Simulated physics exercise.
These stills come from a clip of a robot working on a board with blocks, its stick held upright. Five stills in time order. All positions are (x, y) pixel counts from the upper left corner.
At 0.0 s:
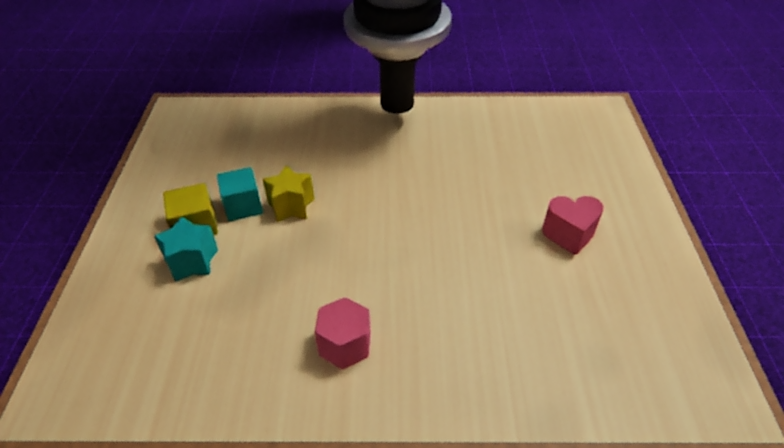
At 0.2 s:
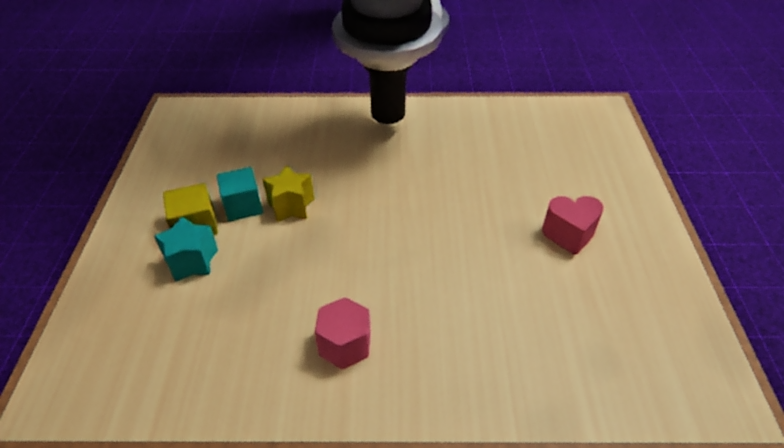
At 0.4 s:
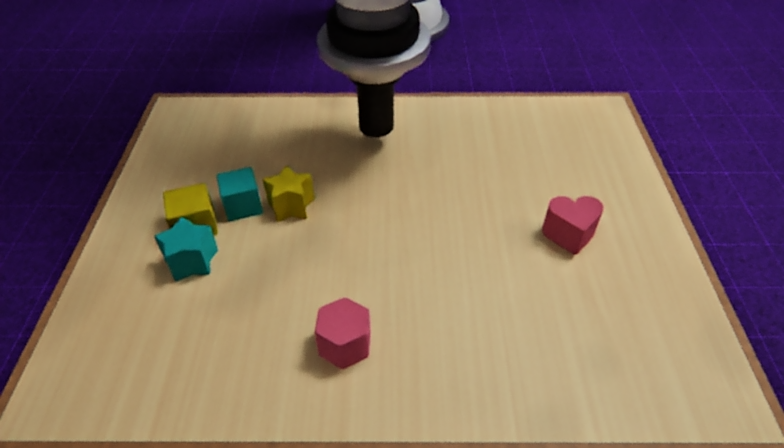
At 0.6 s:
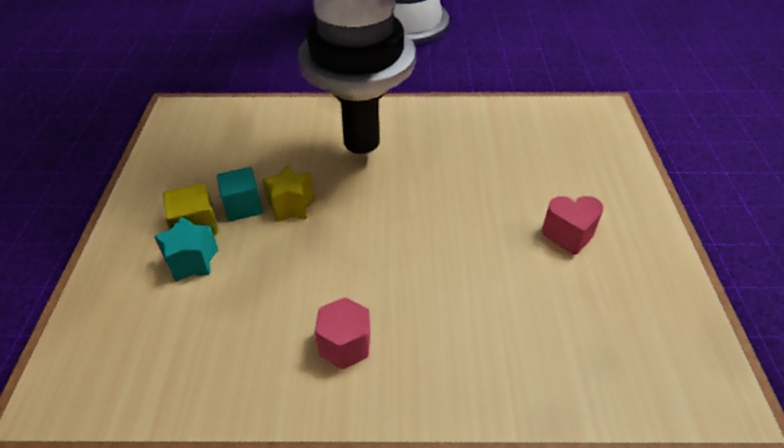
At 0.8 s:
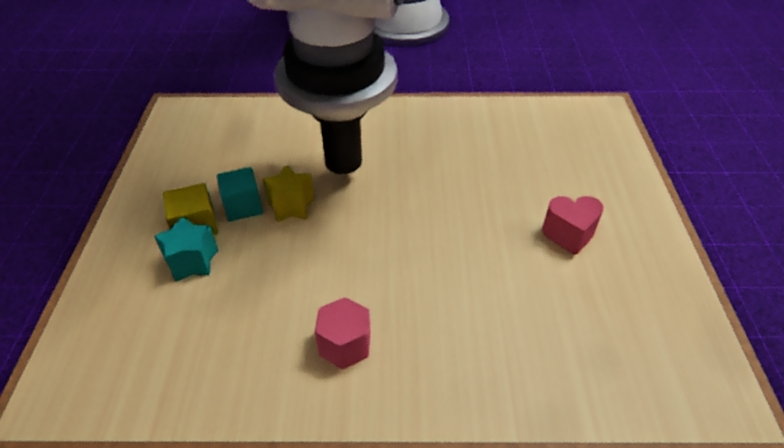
At the start, a robot arm's dark stick hovers near the far edge of a wooden board holding yellow and turquoise blocks at left and two reddish-pink ones apart. The stick then moves steadily nearer and slightly left, ending just right of the yellow star, while every block stays still.
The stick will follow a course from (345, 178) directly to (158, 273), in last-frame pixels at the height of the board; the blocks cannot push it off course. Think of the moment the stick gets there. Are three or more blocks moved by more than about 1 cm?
Yes, that is what happens.
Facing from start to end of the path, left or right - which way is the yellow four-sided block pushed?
Measured against the direction from start to end, the yellow four-sided block shifts toward the right-hand side.
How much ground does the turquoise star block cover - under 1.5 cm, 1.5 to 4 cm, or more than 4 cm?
Over 4 cm.
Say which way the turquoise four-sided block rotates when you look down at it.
Overhead view: Clockwise.
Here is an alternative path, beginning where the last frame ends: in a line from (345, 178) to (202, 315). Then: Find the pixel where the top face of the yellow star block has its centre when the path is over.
Expect it around (240, 206).
The first path, step by step. One third of the way, stick at (285, 191); yellow four-sided block at (170, 203); turquoise four-sided block at (214, 187), turned 20° clockwise; yellow star block at (252, 199), turned 20° clockwise.
Two thirds of the way, stick at (220, 222); turquoise star block at (141, 261); yellow four-sided block at (155, 203), turned 20° anticlockwise; turquoise four-sided block at (199, 191), turned 65° clockwise; yellow star block at (183, 234), turned 20° clockwise.
At the end, stick at (151, 257); turquoise star block at (75, 306), turned 30° anticlockwise; yellow four-sided block at (155, 203), turned 20° anticlockwise; turquoise four-sided block at (199, 191), turned 65° clockwise; yellow star block at (107, 270), turned 20° clockwise.
